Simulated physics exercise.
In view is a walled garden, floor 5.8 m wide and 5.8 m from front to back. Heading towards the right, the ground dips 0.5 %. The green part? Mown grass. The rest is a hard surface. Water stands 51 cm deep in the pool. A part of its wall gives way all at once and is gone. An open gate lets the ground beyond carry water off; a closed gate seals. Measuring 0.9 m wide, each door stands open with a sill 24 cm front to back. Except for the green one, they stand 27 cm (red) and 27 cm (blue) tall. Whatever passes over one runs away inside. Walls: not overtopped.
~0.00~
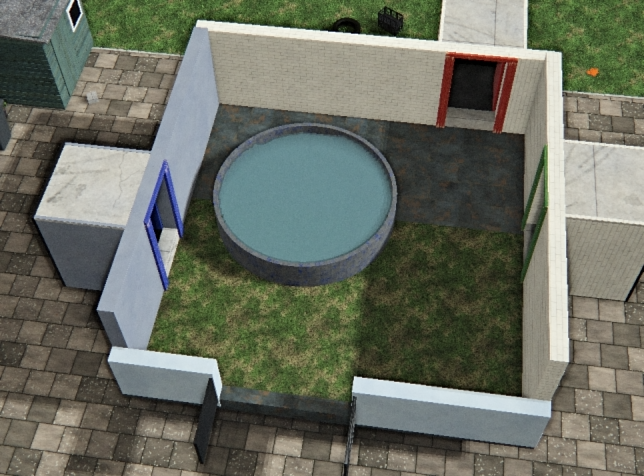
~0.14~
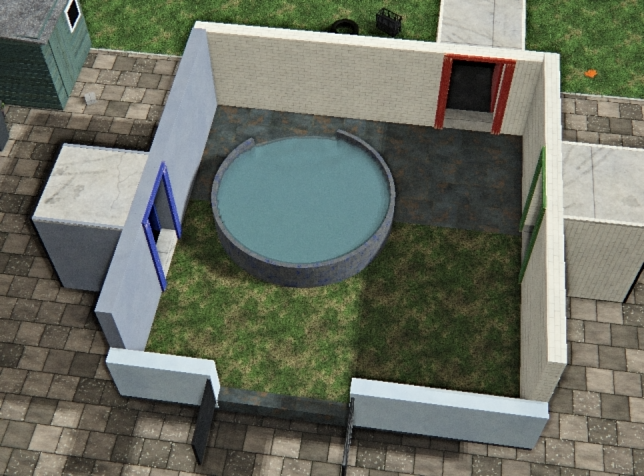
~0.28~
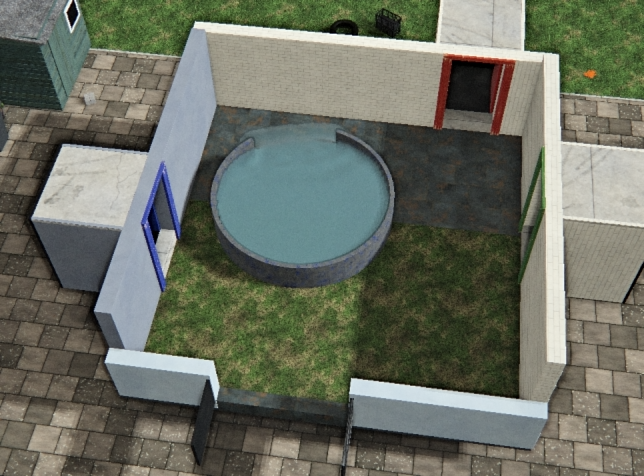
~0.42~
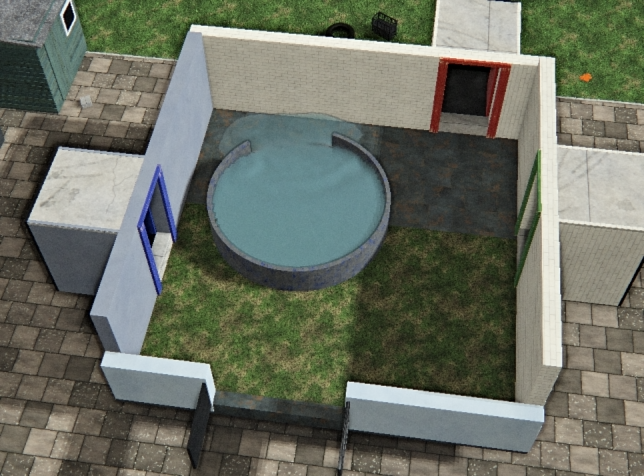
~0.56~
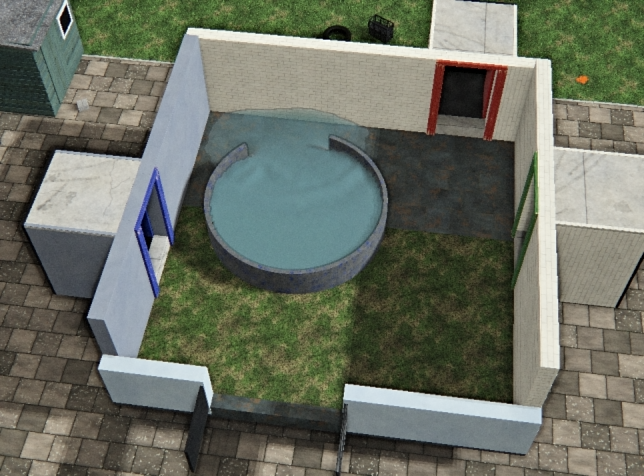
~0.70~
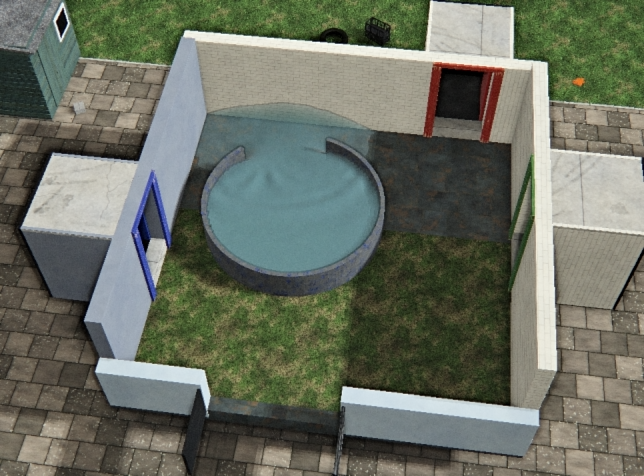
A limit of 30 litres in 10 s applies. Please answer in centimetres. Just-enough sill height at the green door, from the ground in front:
6.5 cm, roughly.
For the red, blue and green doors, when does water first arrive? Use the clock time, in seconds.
Red at 1.6 s, blue at 2.4 s, green at 3.2 s.
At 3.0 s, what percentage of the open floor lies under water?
I'd say near 45 percent.
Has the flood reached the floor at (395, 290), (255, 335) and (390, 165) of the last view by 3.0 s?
Untouched; untouched; soaked.
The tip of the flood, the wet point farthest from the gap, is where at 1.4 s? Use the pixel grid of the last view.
Around (443, 138).
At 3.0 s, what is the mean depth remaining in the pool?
Some 28 cm.
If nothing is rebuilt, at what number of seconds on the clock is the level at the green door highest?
Crest at t of about 4.5 s.
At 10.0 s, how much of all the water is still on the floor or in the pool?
Roughly 94 percent of the water remains.
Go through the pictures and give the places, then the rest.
In the first frame, still water, 51 cm deep, in the pool at (305, 193); the green door at (535, 217) is dry.
In the second frame, the gap is on the far side, the front 0.3 m out at a hidden place; the back of the pool holds 51 cm.
In the third frame, water pours out on the far side and has run 0.7 m, to (251, 133); about 9 cm deep outside, 51 cm at the back.
In the fourth frame, water pours out on the far side and has run 1.1 m, to (243, 119); about 8 cm deep outside, 51 cm at the back.
In the fifth frame, water pours out on the far side and has run 1.4 m, to (229, 114); about 9 cm deep outside, 51 cm at the back.
In the sixth frame, water pours out on the far side and has run 1.6 m, to (207, 115); about 9 cm deep outside, 51 cm at the back; 3.5 m in a straight line remain to the green door at (522, 226).
After 1.4 s water covers 15 % of the floor, deepest (47 cm) near (217, 115); it has not reached the green door.
After 3.0 s water covers 45 % of the floor, deepest (38 cm) near (215, 122); it has not reached the green door.
After 10.0 s water covers 100 % of the floor, deepest (15 cm) near (211, 136); 9 cm at the green door, 0 litres in over its 23 cm sill.
At the green door as built, the water arrived by 3.2 s and peaked near 12 cm at 4.4 s.
With a sill of 6 cm, 39 litres would have come in within the 10 s; with 8 cm, 15 litres. So under 30 litres takes about 6.5 cm.
